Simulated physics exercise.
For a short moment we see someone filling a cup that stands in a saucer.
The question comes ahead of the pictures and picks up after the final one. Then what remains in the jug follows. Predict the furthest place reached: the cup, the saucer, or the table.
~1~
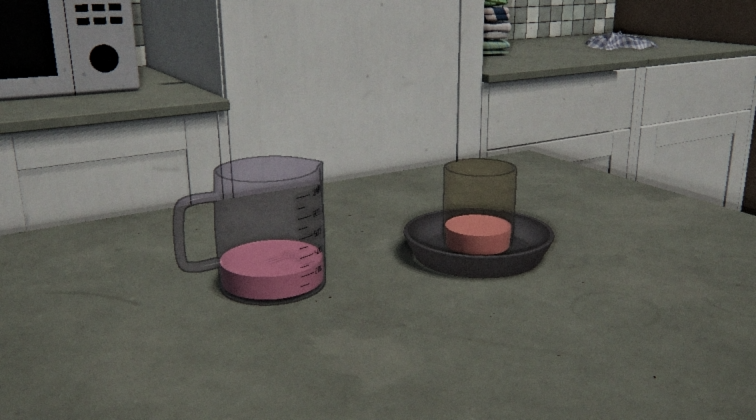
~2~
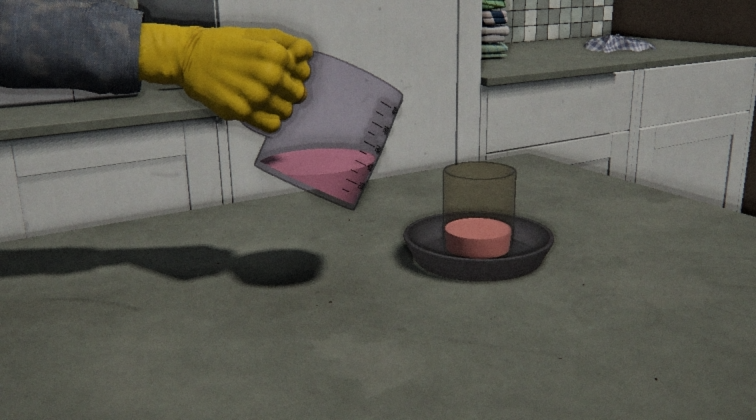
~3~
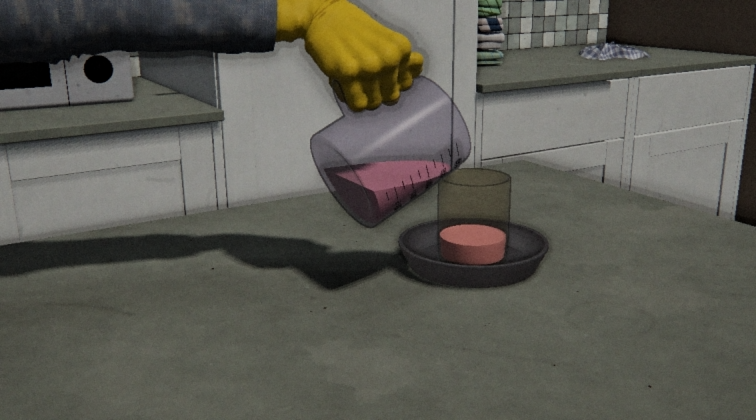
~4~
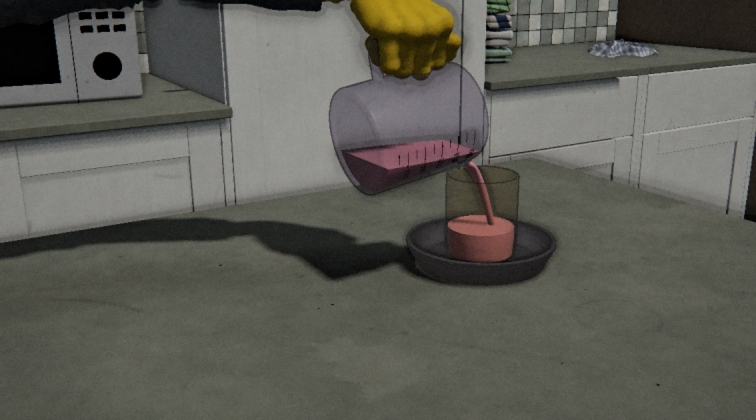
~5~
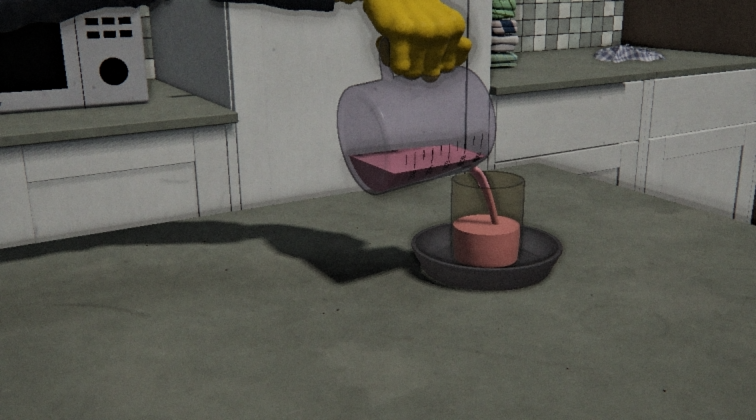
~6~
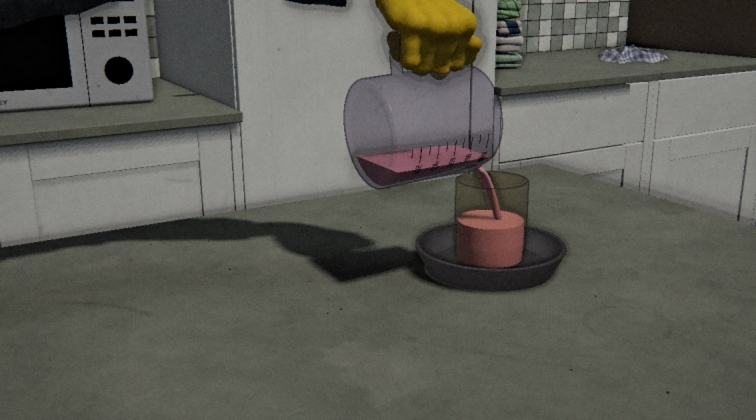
Seems to me it will be kept by the cup.
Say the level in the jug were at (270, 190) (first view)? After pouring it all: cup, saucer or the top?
Result: Overflow onto the top.
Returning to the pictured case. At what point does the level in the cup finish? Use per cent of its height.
Roughly 75 in a hundred.
Shortly, the cup is about two thirds full; the saucer is dry.
Then, the cup is about three quarters full; the saucer is dry.
At the finish, the cup is about three quarters full; the saucer is dry.
